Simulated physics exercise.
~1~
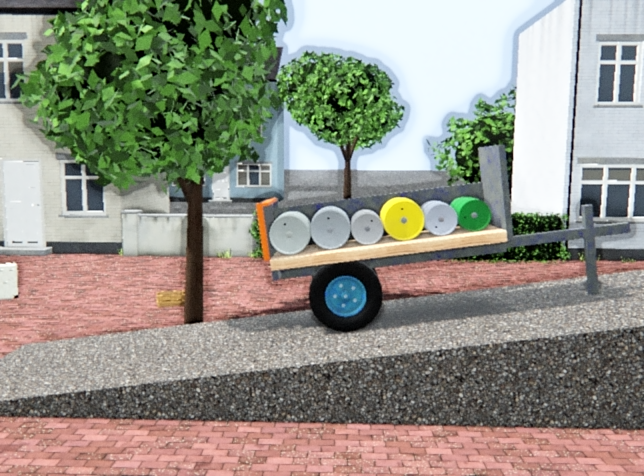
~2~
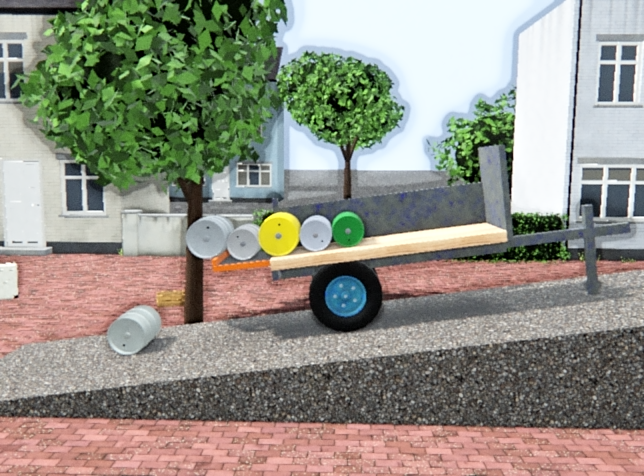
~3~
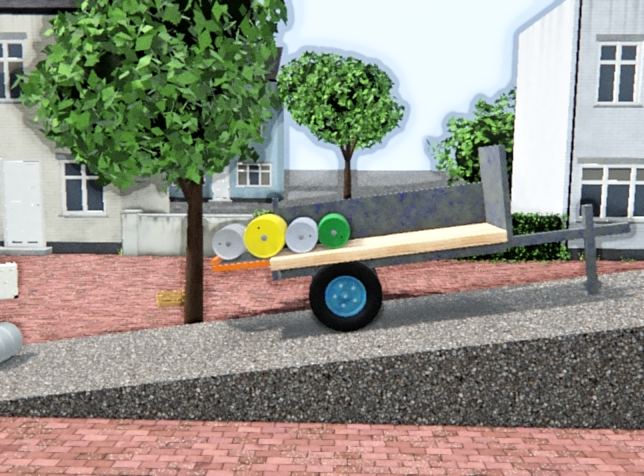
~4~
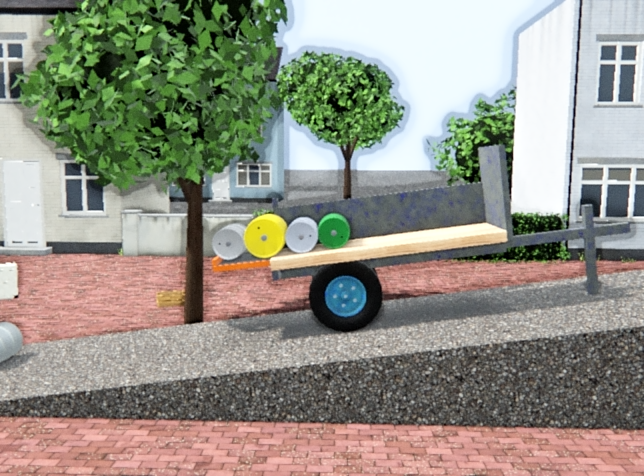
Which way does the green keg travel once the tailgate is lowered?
The green keg moves to the left along the sloping bed, toward the lowered tailgate.
